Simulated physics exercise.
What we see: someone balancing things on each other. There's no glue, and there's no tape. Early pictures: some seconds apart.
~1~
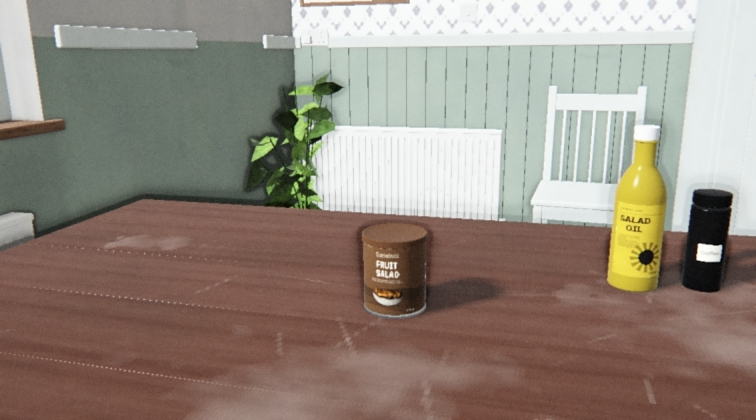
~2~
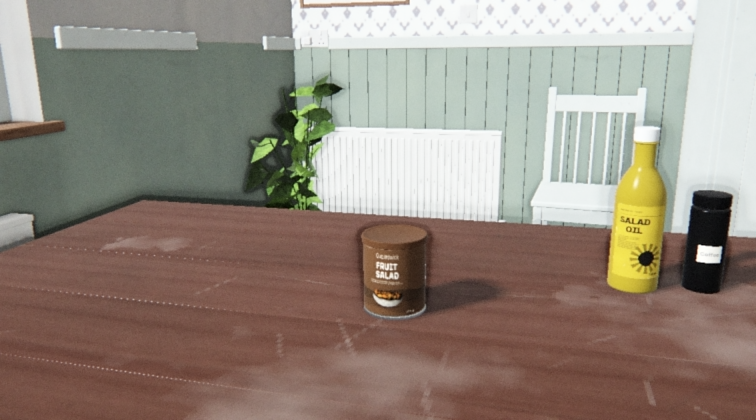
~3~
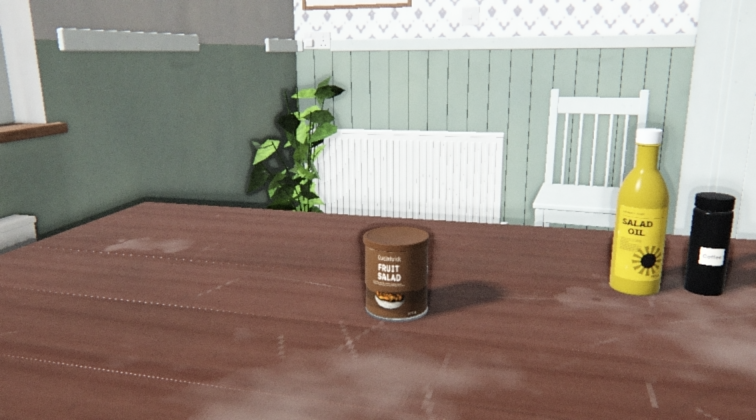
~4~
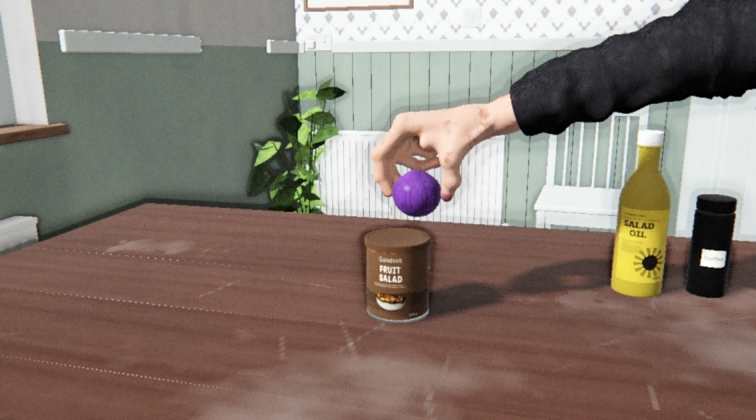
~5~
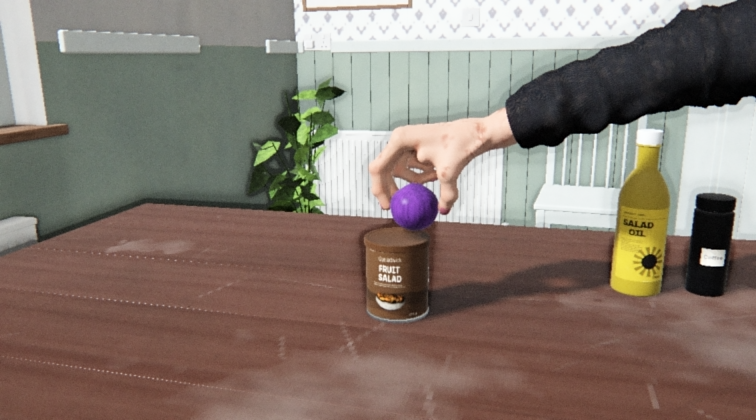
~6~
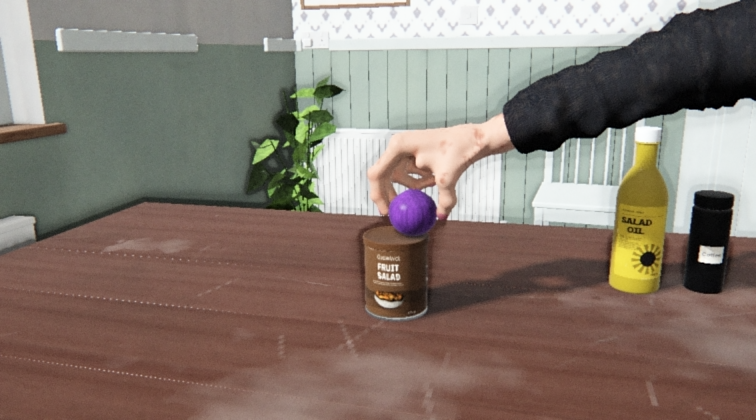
A hand reaches in above the brown can and lowers a purple ball onto its top.
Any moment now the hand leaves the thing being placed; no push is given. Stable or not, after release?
My guess is a success.
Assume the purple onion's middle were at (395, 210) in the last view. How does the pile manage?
Then it stays up.
Then, 0.50 s past the last view, nothing moves.
Then, 1.30 s past the last view, purple onion resting near (413, 213).
Finally, all 4 still in place. Final places as the last picture's camera would see them, purple onion near (413, 213). The pile keeps its balance.
